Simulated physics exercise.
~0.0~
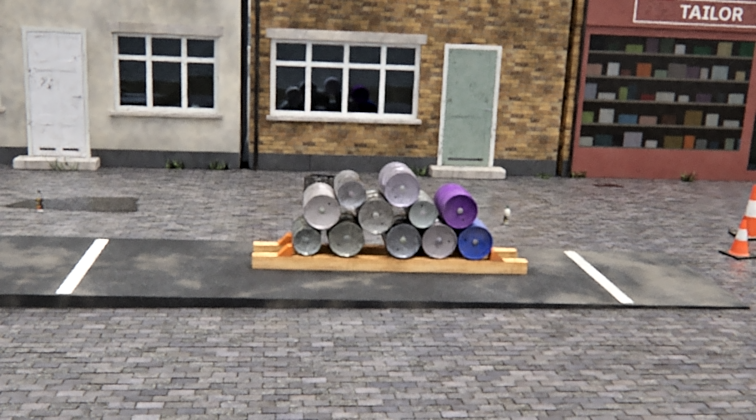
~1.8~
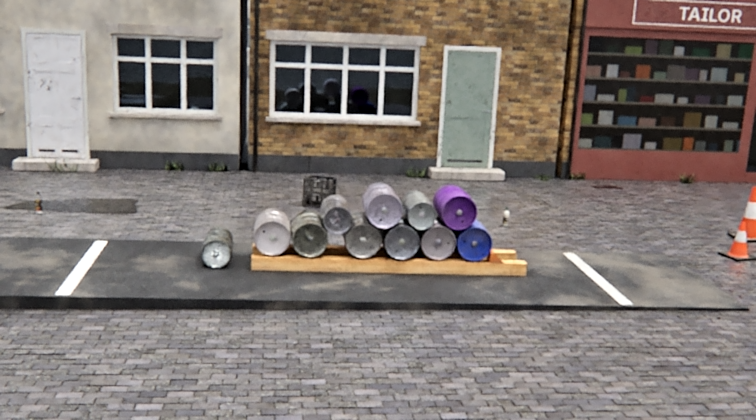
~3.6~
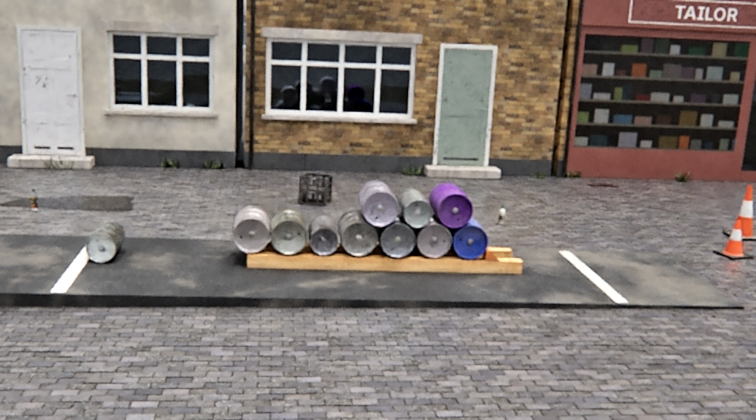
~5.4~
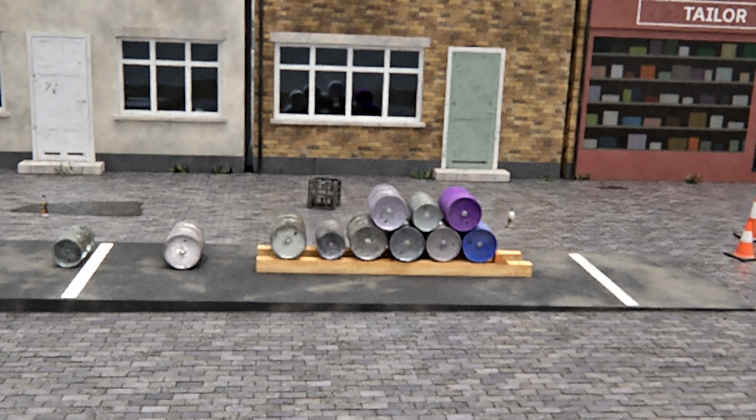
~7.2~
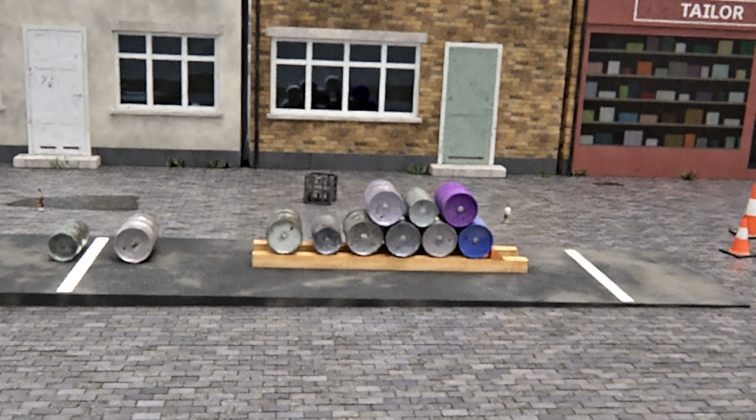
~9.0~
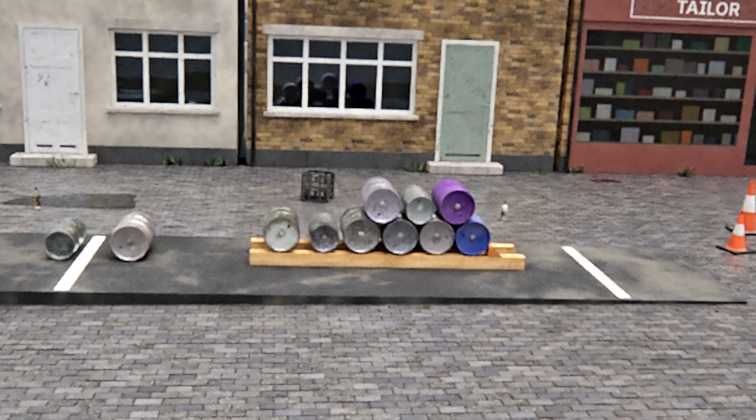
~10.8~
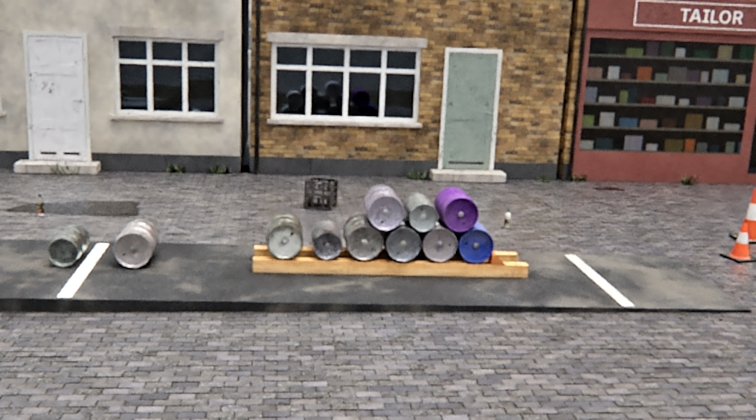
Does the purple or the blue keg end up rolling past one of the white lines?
No, neither of them crosses a line. The purple keg stays up on the others and the blue one stays on the timber at the right.
